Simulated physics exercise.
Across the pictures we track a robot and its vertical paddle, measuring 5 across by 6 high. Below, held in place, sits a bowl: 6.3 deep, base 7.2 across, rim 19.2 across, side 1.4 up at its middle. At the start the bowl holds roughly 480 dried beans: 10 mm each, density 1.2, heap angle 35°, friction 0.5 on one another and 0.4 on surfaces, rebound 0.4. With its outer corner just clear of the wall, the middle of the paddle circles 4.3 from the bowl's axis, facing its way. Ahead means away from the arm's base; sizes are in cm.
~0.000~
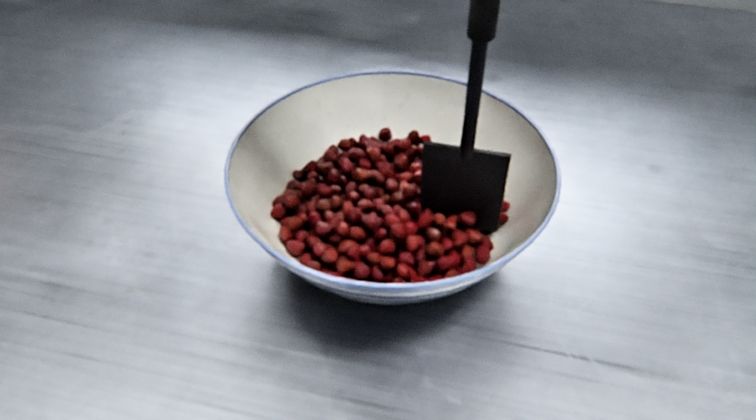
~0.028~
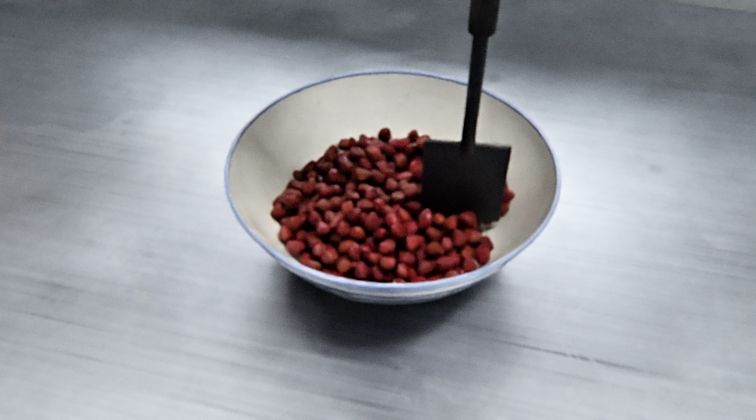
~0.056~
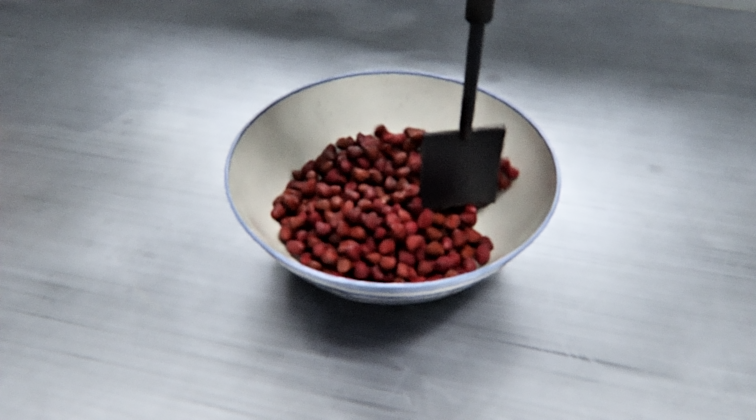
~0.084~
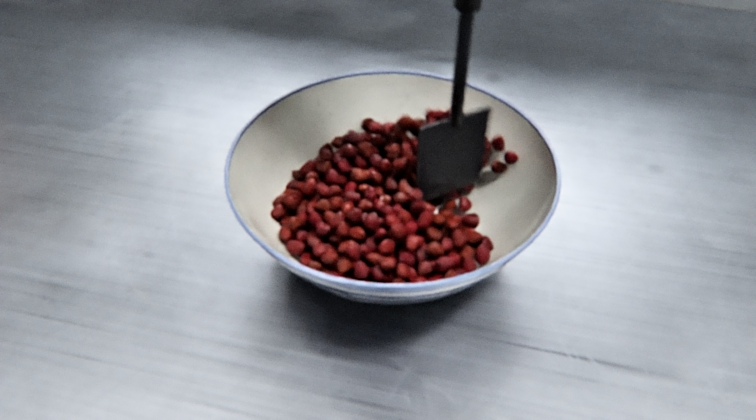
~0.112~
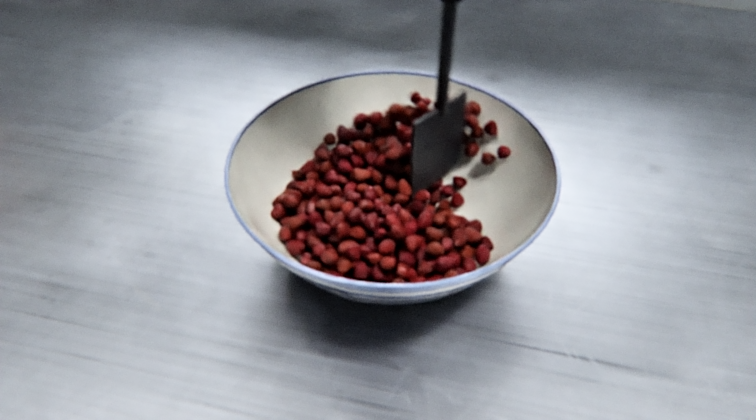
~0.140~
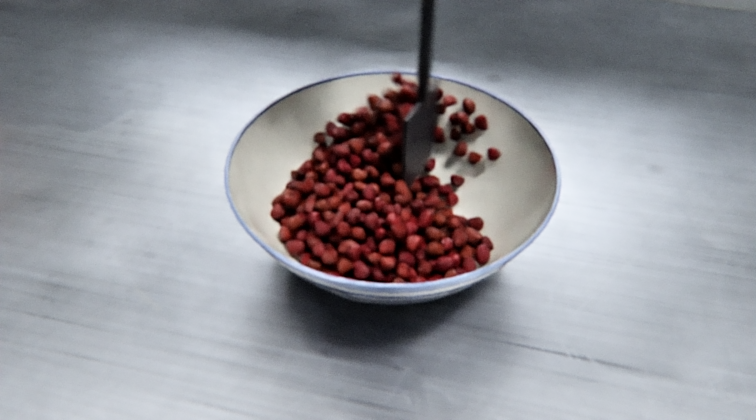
A wide cream bowl with a thin blue rim, seen from above at an angle, sits on a streaked grey surface, holding a heap of small dark red beans. A flat black paddle on a thin upright rod stands in the right side of the heap. The paddle sweeps toward the back of the bowl, turning edge-on and pushing beans up the far side, while the camera and bowl stay still.
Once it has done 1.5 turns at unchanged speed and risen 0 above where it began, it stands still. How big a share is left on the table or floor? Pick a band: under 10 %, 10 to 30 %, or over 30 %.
10 to 30 %.
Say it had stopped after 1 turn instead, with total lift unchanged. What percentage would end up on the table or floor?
Close to 15 in a hundred.
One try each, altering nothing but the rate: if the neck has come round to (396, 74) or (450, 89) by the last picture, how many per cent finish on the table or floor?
Near 30 in a hundred for the first and near 5 in a hundred for the second.
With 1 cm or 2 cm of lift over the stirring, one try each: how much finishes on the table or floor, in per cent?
Estimates: 10 % and 10 %.
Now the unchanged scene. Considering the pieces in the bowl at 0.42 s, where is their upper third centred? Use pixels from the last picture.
Around pixel (381, 255).
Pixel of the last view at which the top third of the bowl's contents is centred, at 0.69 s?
Somewhere around (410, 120), I think.
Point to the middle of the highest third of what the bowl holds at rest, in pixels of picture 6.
The centre sits around (312, 212) in the last picture.
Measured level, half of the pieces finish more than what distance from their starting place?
Level distance: About 10 cm.
By 0.42 s, 257° round, highest piece 9 above the table; 440 in the bowl, 17 on the table or floor, 19 in flight or on the tool.
By 0.69 s, 77° round, highest piece 9 above the table; 398 in the bowl, 65 on the table or floor, 13 in flight or on the tool.
By 1.03 s, 180° round, highest piece 6 above the table; 378 in the bowl, 97 on the table or floor, 1 in flight or on the tool.
By 1.73 s, 180° round, highest piece 6 above the table; 378 in the bowl, 98 on the table or floor.
Final count, 378 in the bowl, 98 on the table or floor. That is 21 % on the table or floor.
